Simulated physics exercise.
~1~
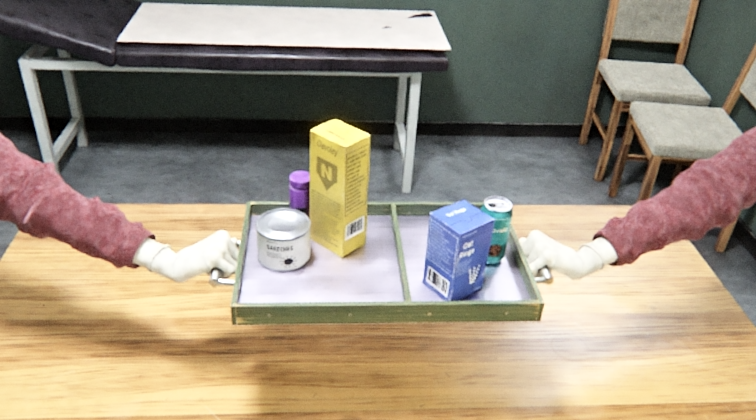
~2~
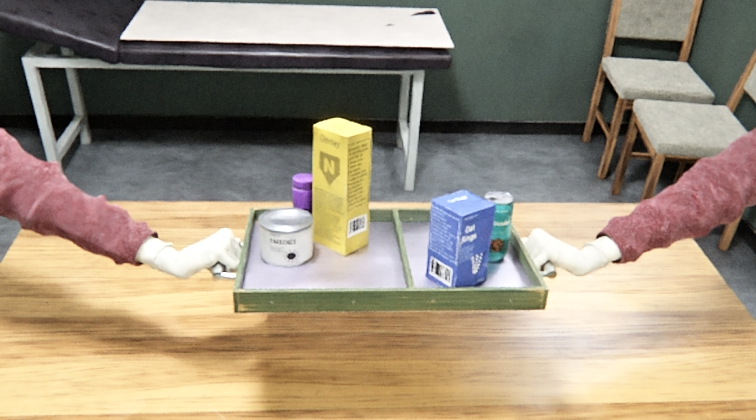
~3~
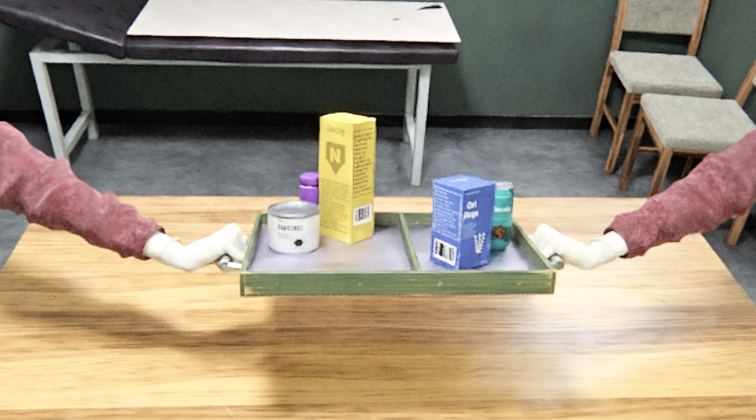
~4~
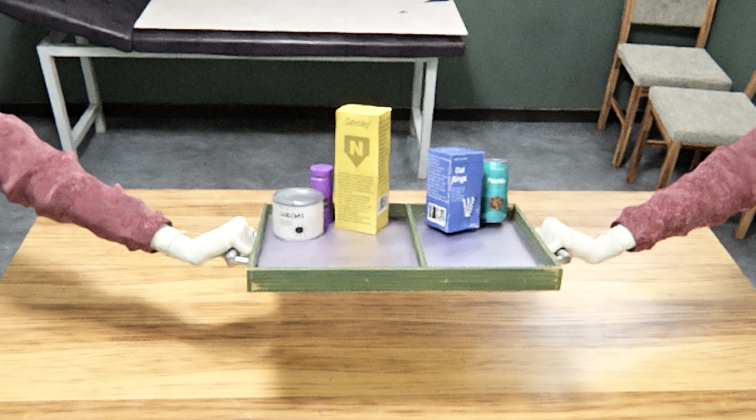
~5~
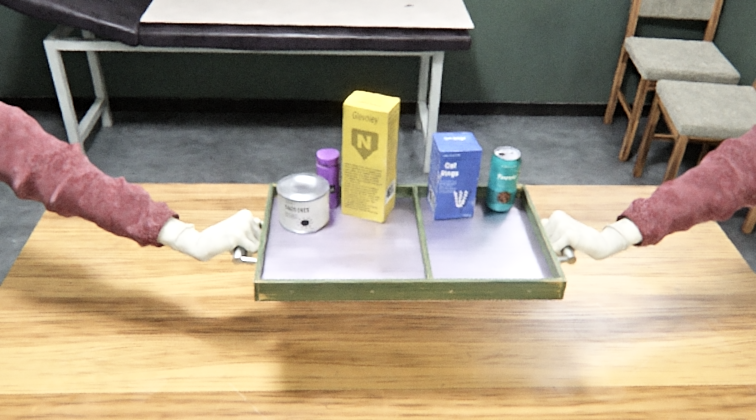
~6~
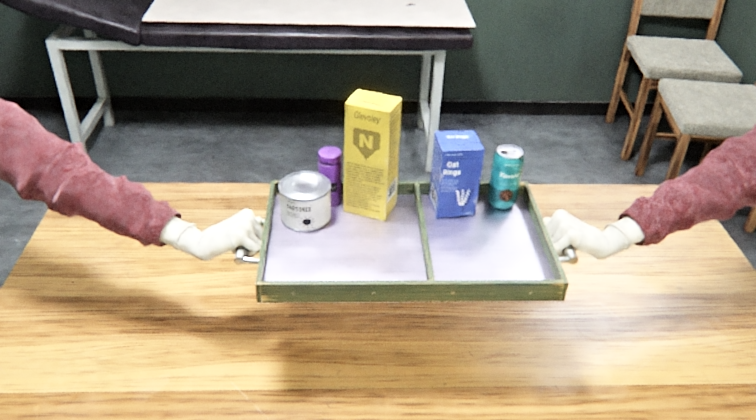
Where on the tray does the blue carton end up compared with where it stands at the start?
It starts nearer the viewer in the right-hand section, partly in front of the turquoise can, and ends farther back by the far rim, to the left of the can.
